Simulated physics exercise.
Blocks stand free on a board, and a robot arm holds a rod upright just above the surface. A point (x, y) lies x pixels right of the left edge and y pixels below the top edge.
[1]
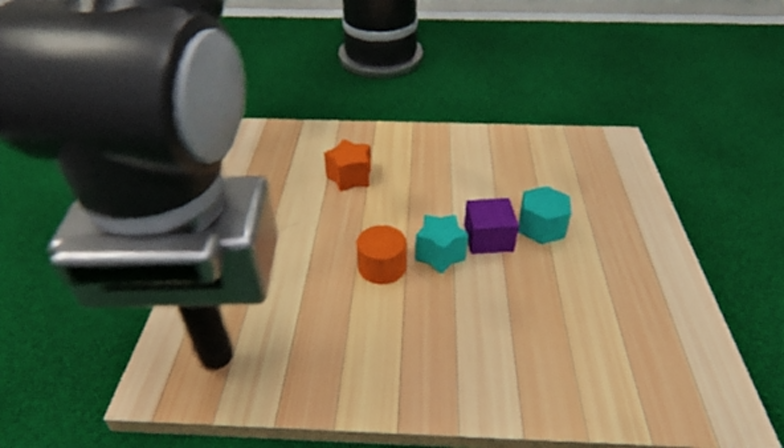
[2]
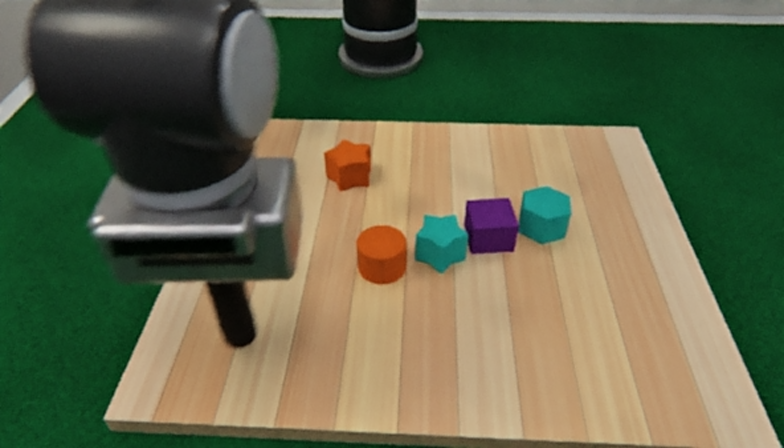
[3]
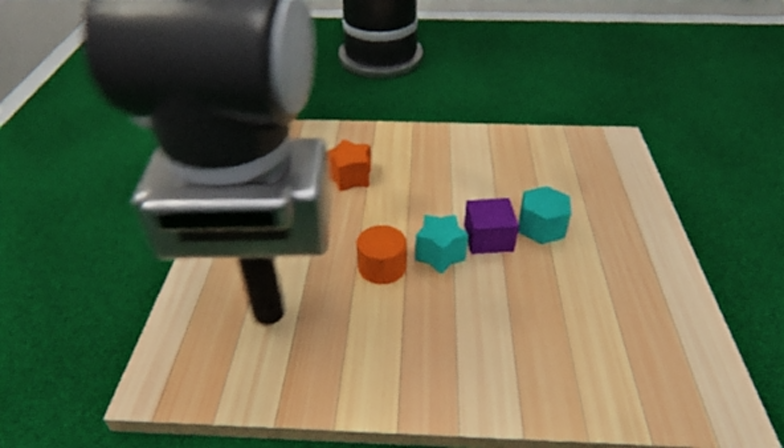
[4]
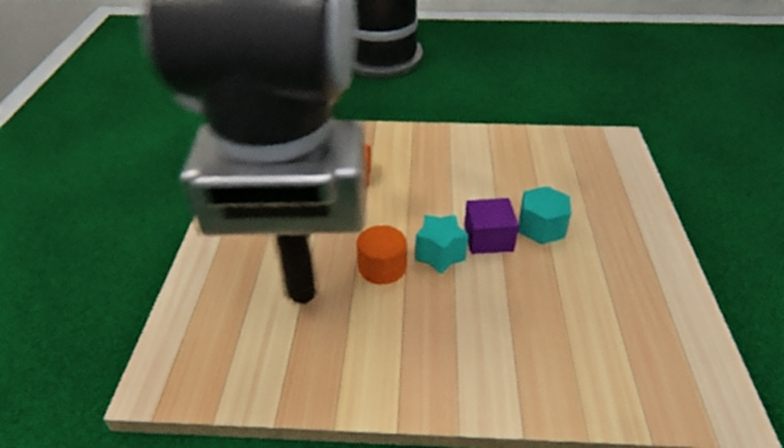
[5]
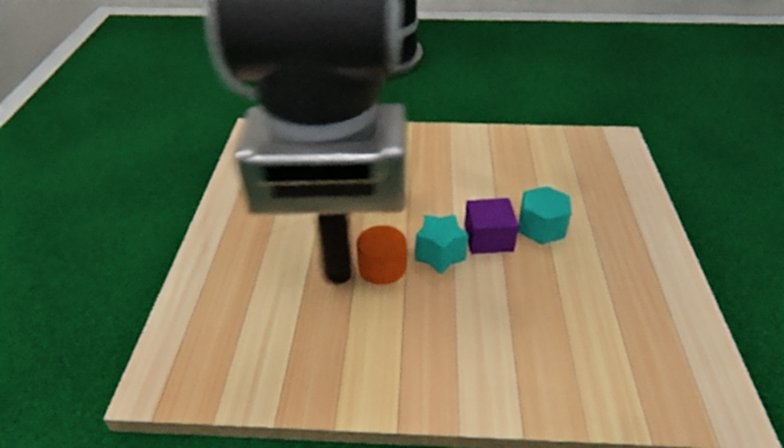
A black and silver robot arm holding a dark rod upright glides steadily from the lower left of a striped wooden board up and rightward, ending close beside an orange cylinder. The still camera looks down at the board on a green surface. An orange star, gradually hidden behind the arm, sits farther back, while a turquoise star, purple block and turquoise hexagon rest unmoved to the right.
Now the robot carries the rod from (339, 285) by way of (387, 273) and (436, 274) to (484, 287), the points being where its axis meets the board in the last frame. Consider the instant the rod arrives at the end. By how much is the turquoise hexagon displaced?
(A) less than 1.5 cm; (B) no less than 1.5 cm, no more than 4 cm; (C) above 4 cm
Letter A.
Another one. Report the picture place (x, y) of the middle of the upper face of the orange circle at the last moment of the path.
I expect it at (418, 218).
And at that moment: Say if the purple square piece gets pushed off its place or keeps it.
Displaced, by a centimetre or more.
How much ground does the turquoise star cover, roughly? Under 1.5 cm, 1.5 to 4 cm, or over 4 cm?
Band: 1.5 to 4 cm.
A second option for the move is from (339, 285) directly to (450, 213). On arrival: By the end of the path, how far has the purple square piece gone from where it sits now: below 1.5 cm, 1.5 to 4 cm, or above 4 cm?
The purple square piece moves 1.5-4 cm.
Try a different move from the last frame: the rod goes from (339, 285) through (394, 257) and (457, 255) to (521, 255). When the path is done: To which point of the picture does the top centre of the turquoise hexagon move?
I predict (571, 187).
What follows on the original path. One third of the way, rod (387, 262); orange circle (412, 225); turquoise star (459, 218), turned 25° clockwise; purple square piece (504, 210).
Two thirds of the way, rod (438, 263); orange circle (418, 218); turquoise star (459, 210), turned 35° clockwise; purple square piece (506, 209), turned 15° clockwise; turquoise hexagon (553, 201).
At the end, rod (486, 277); orange circle (418, 218); turquoise star (459, 210), turned 35° clockwise; purple square piece (506, 209), turned 15° clockwise; turquoise hexagon (553, 201).
